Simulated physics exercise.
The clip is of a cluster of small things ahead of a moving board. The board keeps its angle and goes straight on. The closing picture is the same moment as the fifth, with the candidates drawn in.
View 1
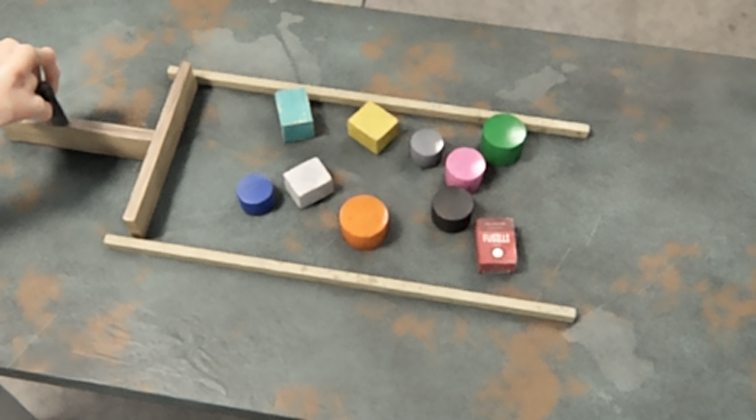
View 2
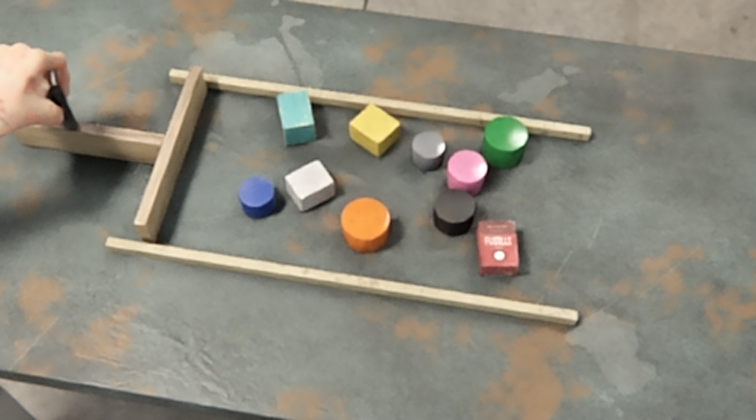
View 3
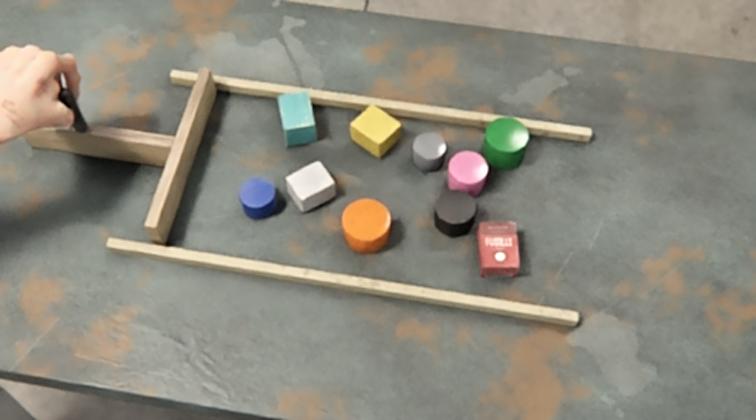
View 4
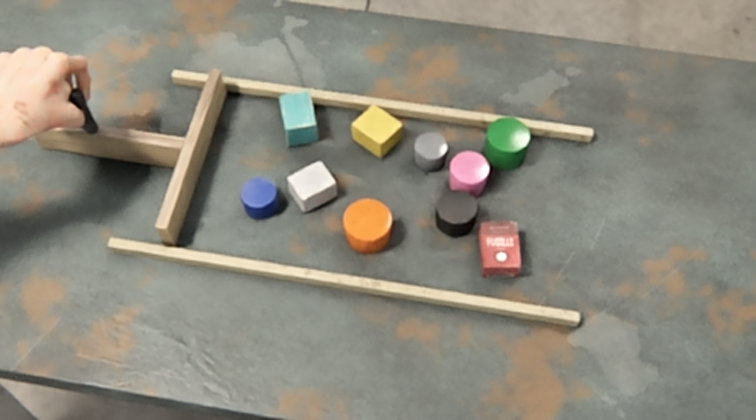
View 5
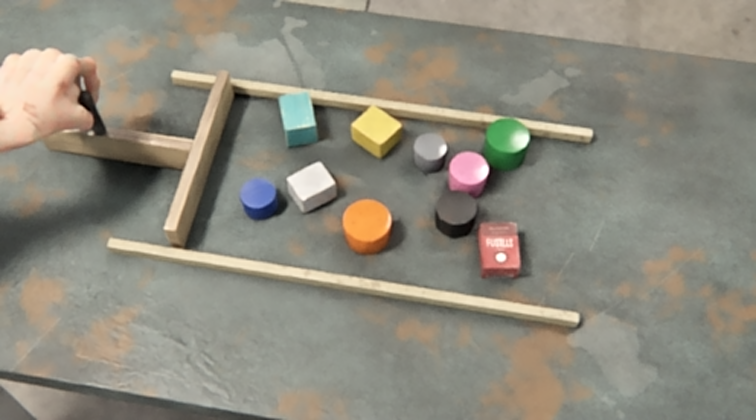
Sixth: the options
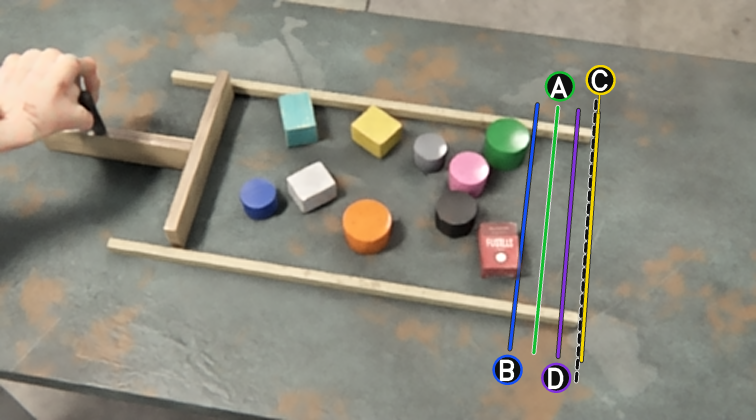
In the video, a hand holding the handle of a T-shaped wooden board slides it slowly to the right between two wooden strips, toward a cluster of colourful blocks, round pots and a red packet, which stay still.
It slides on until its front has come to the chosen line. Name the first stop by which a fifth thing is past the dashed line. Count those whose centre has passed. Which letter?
A.
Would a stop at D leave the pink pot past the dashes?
By then, yes.
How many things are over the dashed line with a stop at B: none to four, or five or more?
Two.
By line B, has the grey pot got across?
By then, no.
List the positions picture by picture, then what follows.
The first picture shows white block (308, 183); red packet (495, 246); grey pot (427, 149).
The second picture shows board (169, 140); green pot (504, 143).
The third picture shows board (180, 143); pink pot (467, 175).
The fourth picture shows board (190, 144); turquoise block (298, 118).
The fifth picture shows board (198, 146); yellow block (377, 132); white block (312, 188); red packet (499, 250).
On the marked copy, A at (547, 220); B at (525, 217); C at (591, 227); D at (569, 224); the dashed line at (587, 226).
Following A. Soon after the start, board (321, 164); red packet (499, 250); green pot (506, 145); none across.
Later, board (447, 183); green pot (553, 151); red packet (530, 264); none across.
In the end, board (548, 198); green pot (649, 165); red packet (622, 283); six across.
As for the rest, B gets only two across; C gets ten across, but is farther than needed; D gets seven across, but is farther than needed.
